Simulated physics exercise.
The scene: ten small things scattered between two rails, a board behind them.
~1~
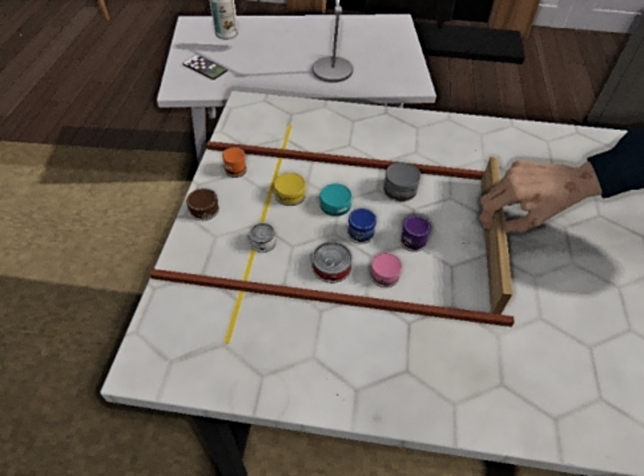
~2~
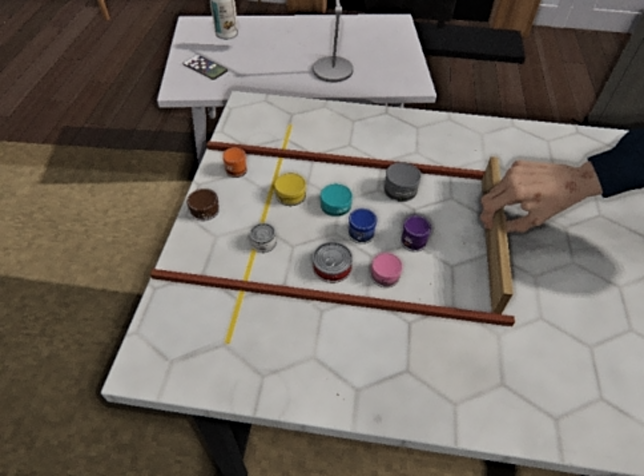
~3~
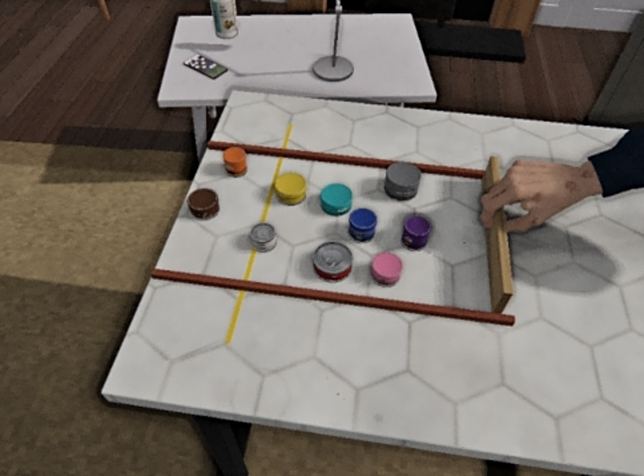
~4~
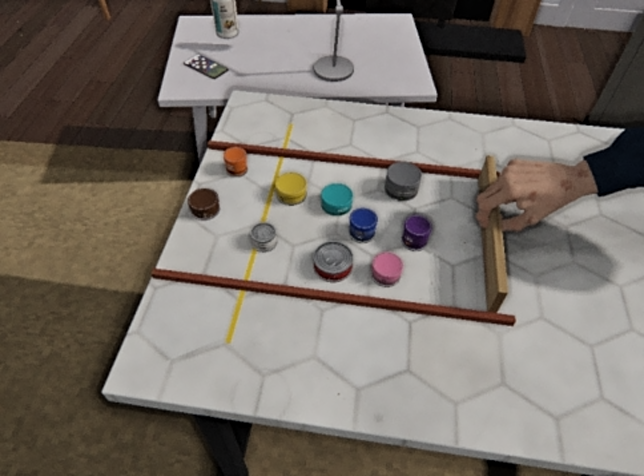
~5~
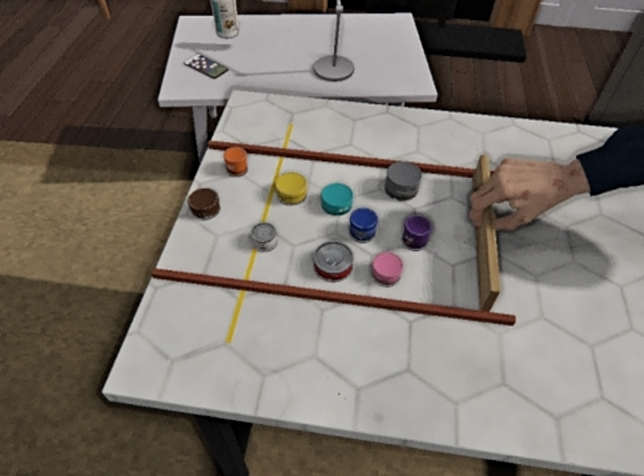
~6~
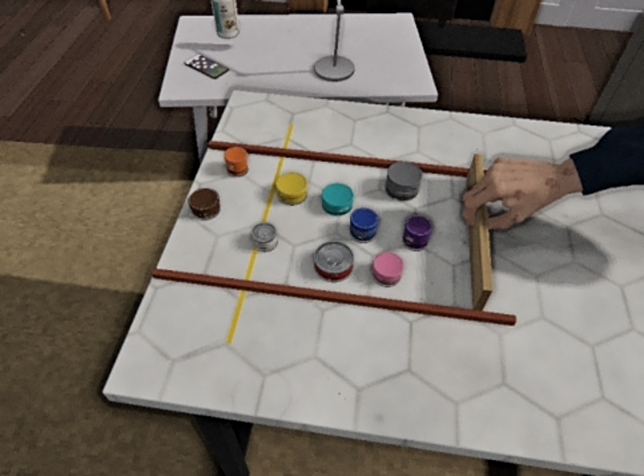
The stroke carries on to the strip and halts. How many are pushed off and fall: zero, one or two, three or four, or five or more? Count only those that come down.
Here the number that fall off is zero.
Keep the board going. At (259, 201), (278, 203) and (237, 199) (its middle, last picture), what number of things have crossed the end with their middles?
The counts: 0, 0 and 1.
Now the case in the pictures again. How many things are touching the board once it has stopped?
4 of them.
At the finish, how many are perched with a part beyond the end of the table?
It comes to 0.
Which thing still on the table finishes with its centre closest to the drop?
The brown pot.
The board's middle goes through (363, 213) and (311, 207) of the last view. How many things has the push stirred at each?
At the one place 5, at the other 8.
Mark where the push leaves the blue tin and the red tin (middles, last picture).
First (230, 203), then (206, 248).
Early on, none off yet; brown pot at rest near (205, 204); orange tin at rest near (236, 162); white pot at rest near (265, 237).
A while later, none off yet; brown pot at rest near (205, 204); orange tin at rest near (236, 162); white pot moving near (258, 234).
Finally, the number that fall off is zero.
